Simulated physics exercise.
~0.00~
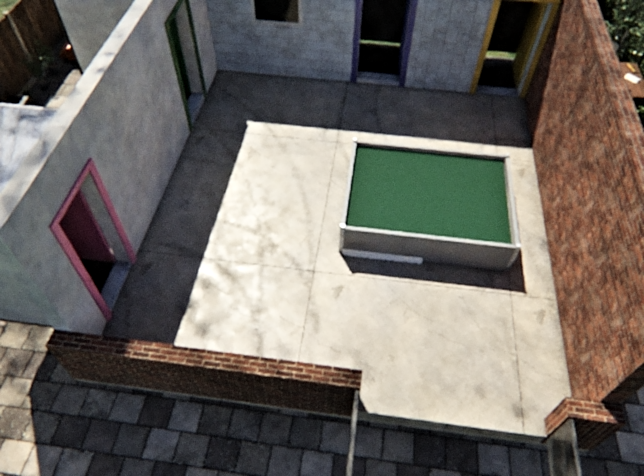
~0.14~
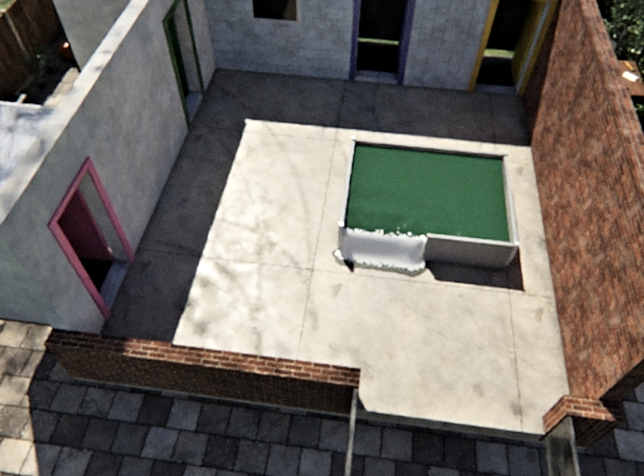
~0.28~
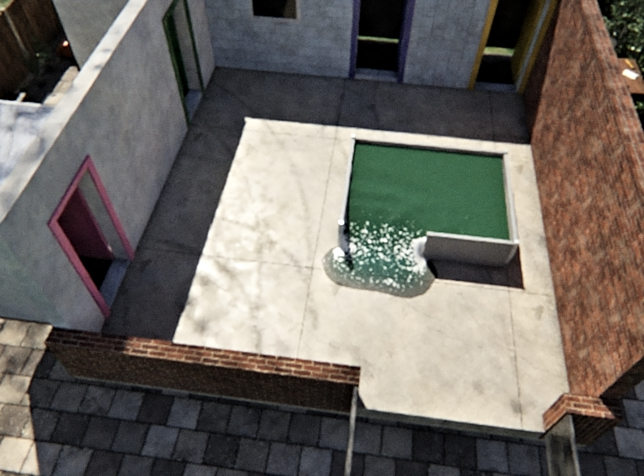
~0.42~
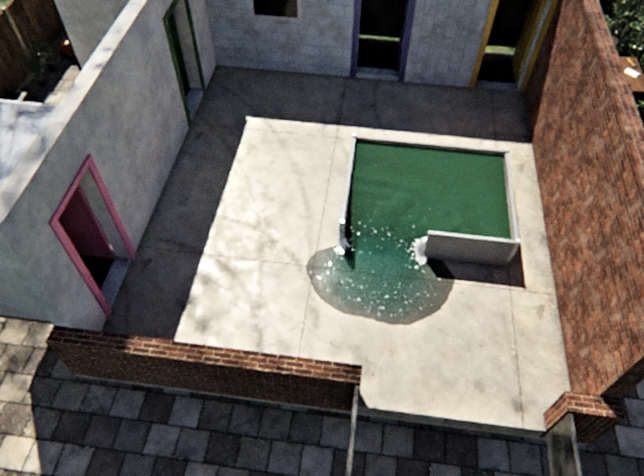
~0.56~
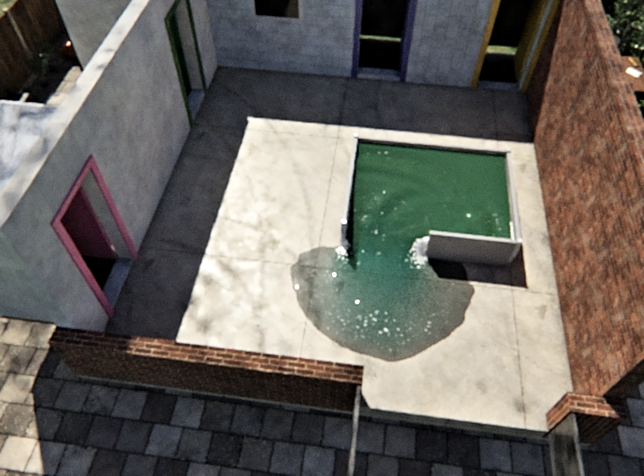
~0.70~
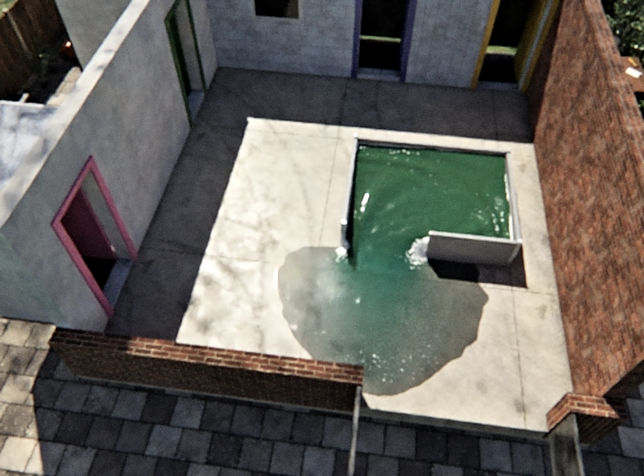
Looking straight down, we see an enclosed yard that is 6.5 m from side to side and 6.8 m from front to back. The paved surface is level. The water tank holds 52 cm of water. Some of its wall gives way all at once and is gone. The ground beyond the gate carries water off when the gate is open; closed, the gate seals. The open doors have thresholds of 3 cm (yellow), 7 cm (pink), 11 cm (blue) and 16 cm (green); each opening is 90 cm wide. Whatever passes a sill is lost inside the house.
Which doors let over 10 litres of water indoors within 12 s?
One by one: The yellow door lets in a smaller amount than the limit; the pink door lets in a larger amount than the limit; the blue door lets in a smaller amount than the limit; the green door lets in a smaller amount than the limit.
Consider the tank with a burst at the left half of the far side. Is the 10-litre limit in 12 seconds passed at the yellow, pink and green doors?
Then yellow exceeds it, pink does not exceed it, green does not exceed it.
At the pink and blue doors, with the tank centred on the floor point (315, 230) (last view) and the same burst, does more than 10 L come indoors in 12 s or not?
Pink gets more than that, blue gets no more than that.
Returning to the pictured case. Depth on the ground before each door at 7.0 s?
You'd see yellow at 0 cm, pink at 11 cm, blue at 0 cm and green at 2 cm.
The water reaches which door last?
Yellow.
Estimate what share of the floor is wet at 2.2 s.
I'd say around 25 % is wet.
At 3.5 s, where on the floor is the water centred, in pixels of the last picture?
It lies at roughly (362, 257) in pixels.
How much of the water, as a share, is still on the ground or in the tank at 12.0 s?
Remaining: Roughly 56 %.
After 1.4 s water covers 20 % of the floor and is deepest (30 cm) near (356, 256); yellow door not reached, pink door not reached, blue door not reached, green door not reached.
After 2.2 s water covers 25 % of the floor and is deepest (28 cm) near (329, 372); yellow door not reached, pink door not reached, blue door not reached, green door not reached.
After 3.5 s water covers 30 % of the floor and is deepest (26 cm) near (95, 354); yellow door not reached, pink door 17 cm at the sill, 16 L in, blue door not reached, green door not reached.
After 7.0 s water covers 60 % of the floor and is deepest (12 cm) near (108, 355); yellow door not reached, pink door 11 cm at the sill, 88 L in, blue door not reached, green door 2 cm at the sill, 0 L in.
After 12.0 s water covers 75 % of the floor and is deepest (6 cm) near (158, 362); yellow door 1 cm at the sill, 0 L in, pink door 5 cm at the sill, 100 L in, blue door 4 cm at the sill, 0 L in, green door 3 cm at the sill, 0 L in.
